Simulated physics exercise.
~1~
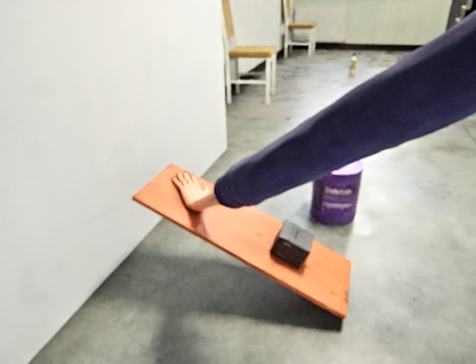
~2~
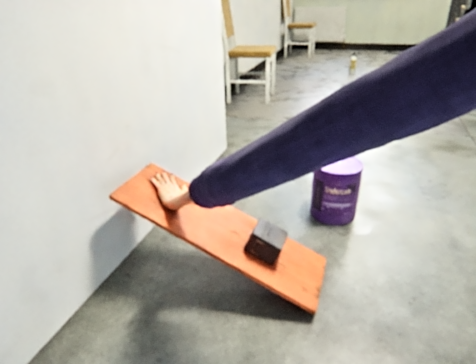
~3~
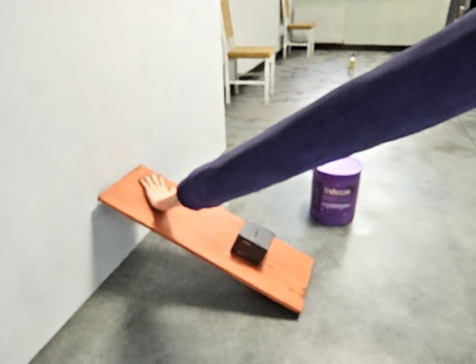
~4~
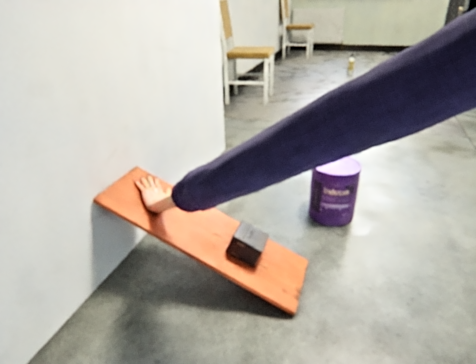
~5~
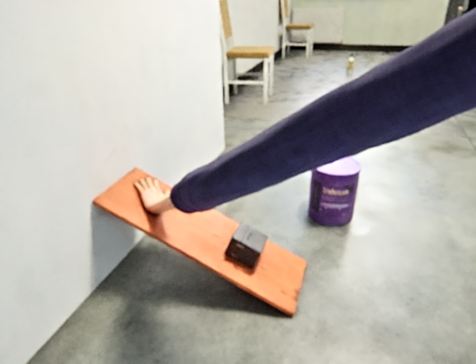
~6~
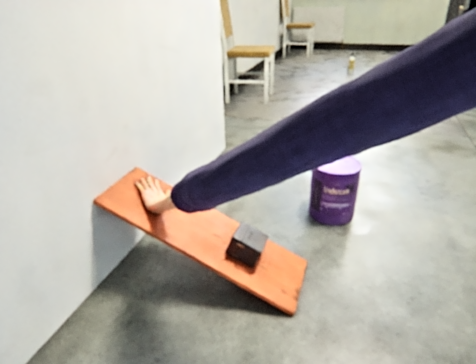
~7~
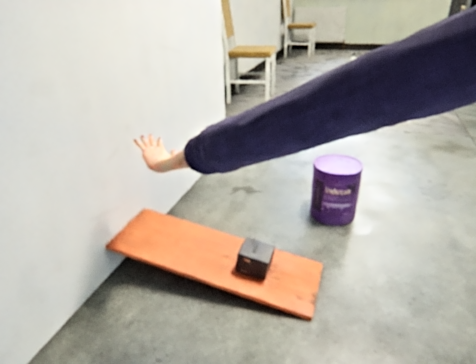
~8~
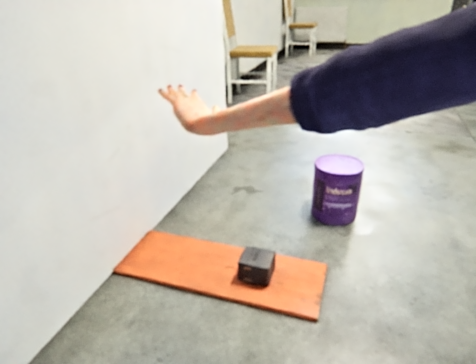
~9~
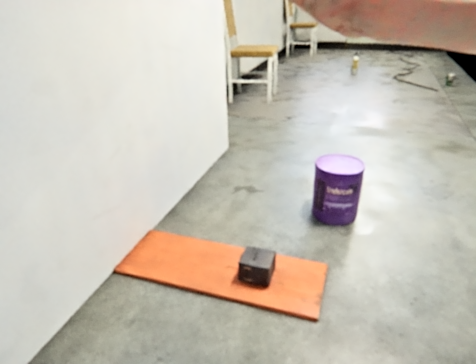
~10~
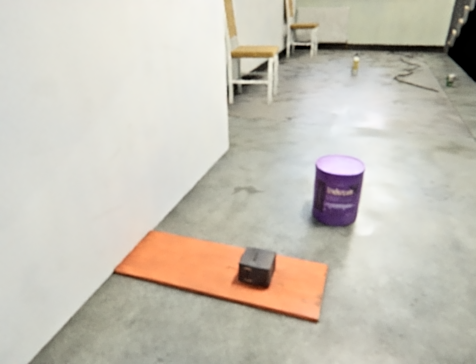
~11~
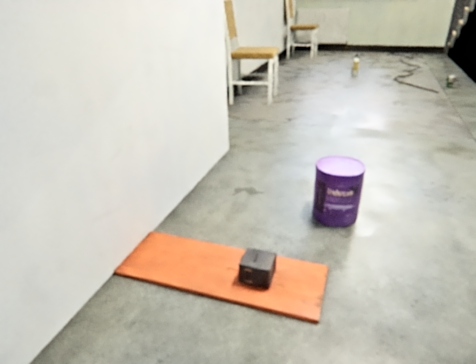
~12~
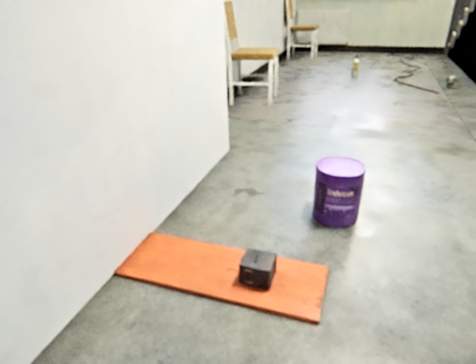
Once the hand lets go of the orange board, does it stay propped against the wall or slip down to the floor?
It slips down to the floor. The board gives way as the hand draws back and ends up lying flat with the dark block still on it.
